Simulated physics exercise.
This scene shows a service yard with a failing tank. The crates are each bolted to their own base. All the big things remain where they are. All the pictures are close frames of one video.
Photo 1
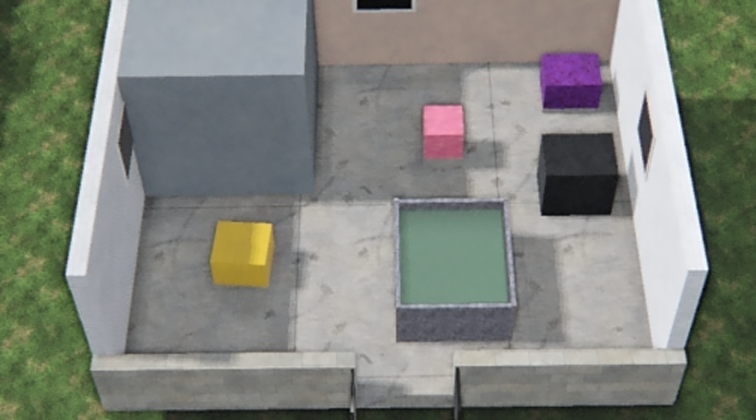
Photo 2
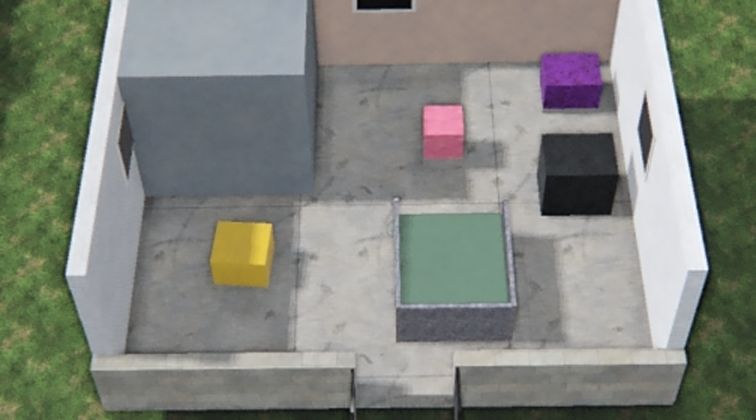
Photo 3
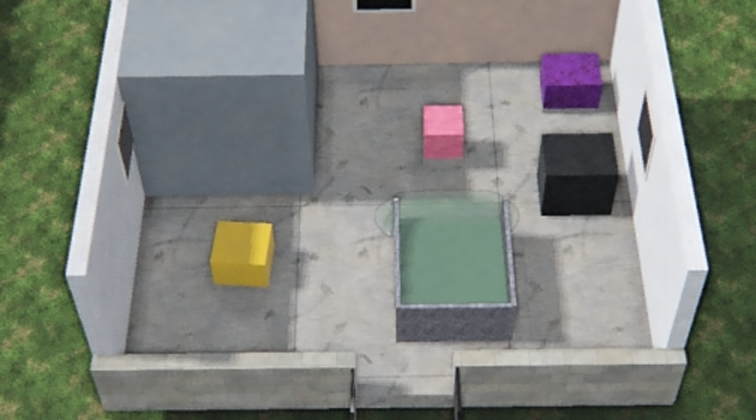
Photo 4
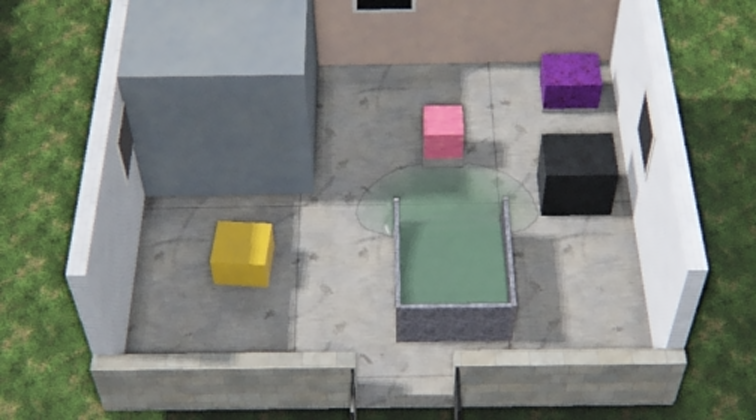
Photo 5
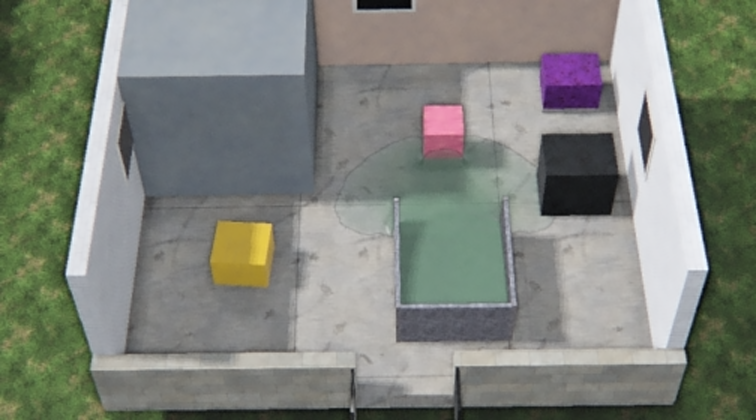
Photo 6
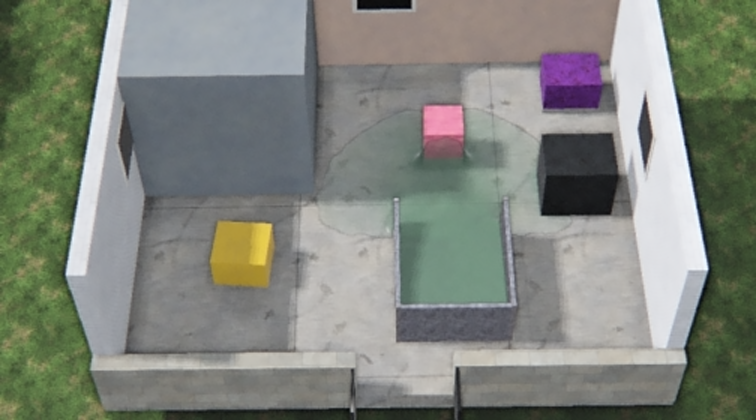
Greenish water sits still in a square, stone-walled tank in a walled yard with yellow, pink, purple and black blocks. It then pours out through the tank's far side and spreads in a thin, widening sheet across the paving, reaching around the pink block, while the blocks stay put.
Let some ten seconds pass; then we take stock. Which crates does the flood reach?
The pink crate is reached; the purple crate is reached; the yellow crate is reached.
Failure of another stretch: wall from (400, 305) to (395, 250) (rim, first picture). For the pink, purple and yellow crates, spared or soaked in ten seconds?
Crate by crate: Pink - left alone; purple - left alone; yellow - hit.
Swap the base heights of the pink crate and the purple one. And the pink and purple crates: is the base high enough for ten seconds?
After the swap, pink is flooded while purple is flooded.
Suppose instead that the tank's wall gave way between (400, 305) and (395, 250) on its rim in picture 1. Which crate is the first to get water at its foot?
My pick is the yellow-painted one.
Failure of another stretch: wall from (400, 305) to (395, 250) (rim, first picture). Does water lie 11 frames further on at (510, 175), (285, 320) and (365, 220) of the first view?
One by one, they turn out not soaked, drenched and not soaked.
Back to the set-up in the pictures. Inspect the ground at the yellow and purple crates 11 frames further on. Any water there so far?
Lab note - yellow crate: Flood absent, purple crate: Flood present.
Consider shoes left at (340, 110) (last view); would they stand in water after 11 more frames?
That spot: Submerged.
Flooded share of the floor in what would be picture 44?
Roughly 75 per cent.
A moment on, water covers 35 % of the floor; the pink crate water round its plinth, the purple crate water round its plinth, the yellow crate not reached.
Next, water covers 40 % of the floor; the pink crate water round its plinth, the purple crate water round its plinth, the yellow crate not reached.
Then, water covers 55 % of the floor; the pink crate water round its plinth, the purple crate water round its plinth, the yellow crate water round its plinth.
Later, water covers 75 % of the floor; the pink crate water round its plinth, the purple crate water round its plinth, the yellow crate water round its plinth.
In the end, water covers 95 % of the floor; the pink crate was topped, the purple crate was topped, the yellow crate was topped.
